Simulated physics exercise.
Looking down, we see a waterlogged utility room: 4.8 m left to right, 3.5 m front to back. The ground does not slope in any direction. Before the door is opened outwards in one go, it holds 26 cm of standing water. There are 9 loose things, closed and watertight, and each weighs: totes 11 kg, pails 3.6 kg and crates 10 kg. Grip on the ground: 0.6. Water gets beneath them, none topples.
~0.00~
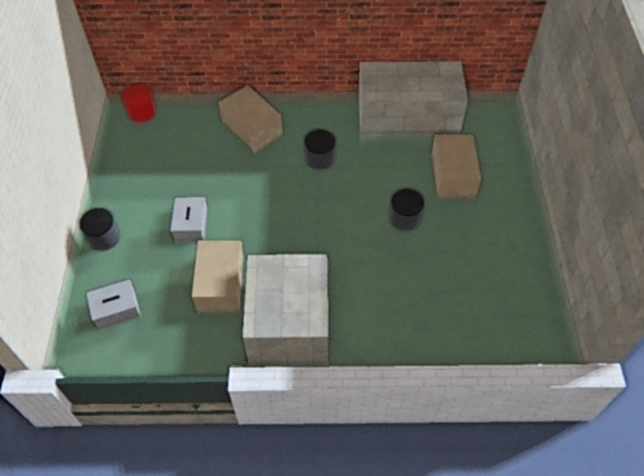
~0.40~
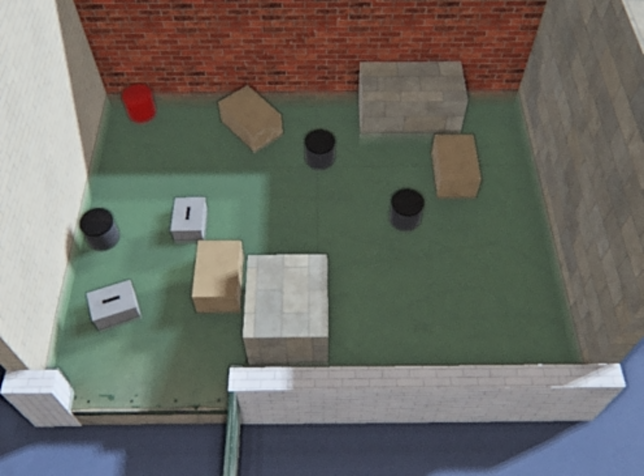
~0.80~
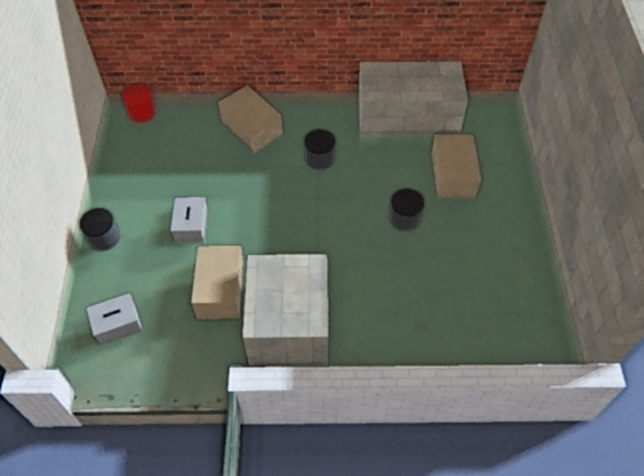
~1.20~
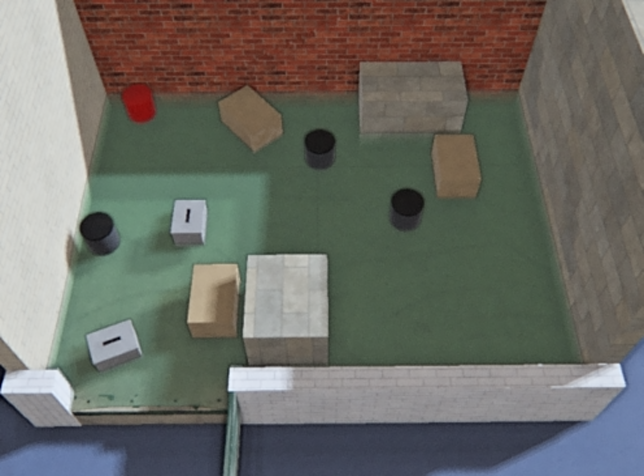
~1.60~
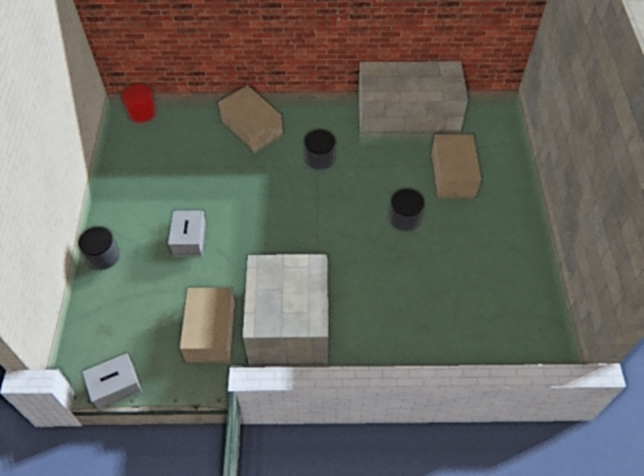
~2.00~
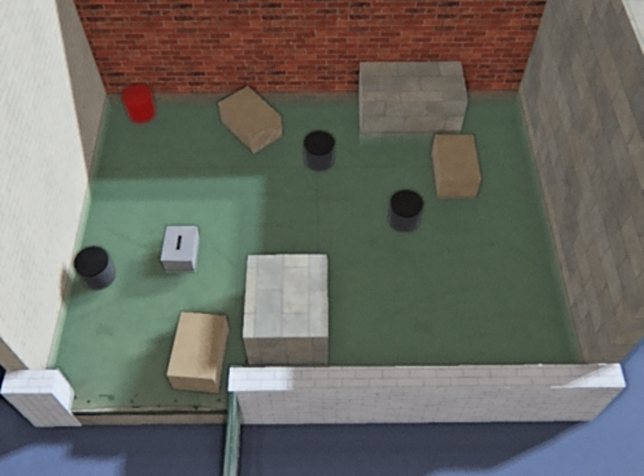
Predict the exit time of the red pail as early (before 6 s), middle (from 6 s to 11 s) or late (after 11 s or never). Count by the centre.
Goes post-window or never.
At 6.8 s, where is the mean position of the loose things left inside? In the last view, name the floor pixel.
The average lands around (238, 187).
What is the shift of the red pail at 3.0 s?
About 10 cm.
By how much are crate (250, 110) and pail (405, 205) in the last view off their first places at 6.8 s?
80 cm, 120 cm.
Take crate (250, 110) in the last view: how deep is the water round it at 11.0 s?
Depth: Near 13 cm.
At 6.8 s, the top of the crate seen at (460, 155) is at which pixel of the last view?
Look around (375, 160) in the last view.
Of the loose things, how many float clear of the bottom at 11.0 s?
Count: 5.
After 3.0 s the red pail is near (135, 108), 0.1 m from its start, afloat; 2 of 9 are out; 7 afloat.
After 6.8 s the red pail is near (114, 125), 0.4 m from its start, afloat; 4 of 9 are out; 5 afloat.
After 11.0 s the red pail is near (103, 172), 1.0 m from its start, afloat; 4 of 9 are out; 5 afloat.
After 15.0 s the red pail is near (90, 228), 1.7 m from its start, afloat; 6 of 9 are out; 3 afloat.
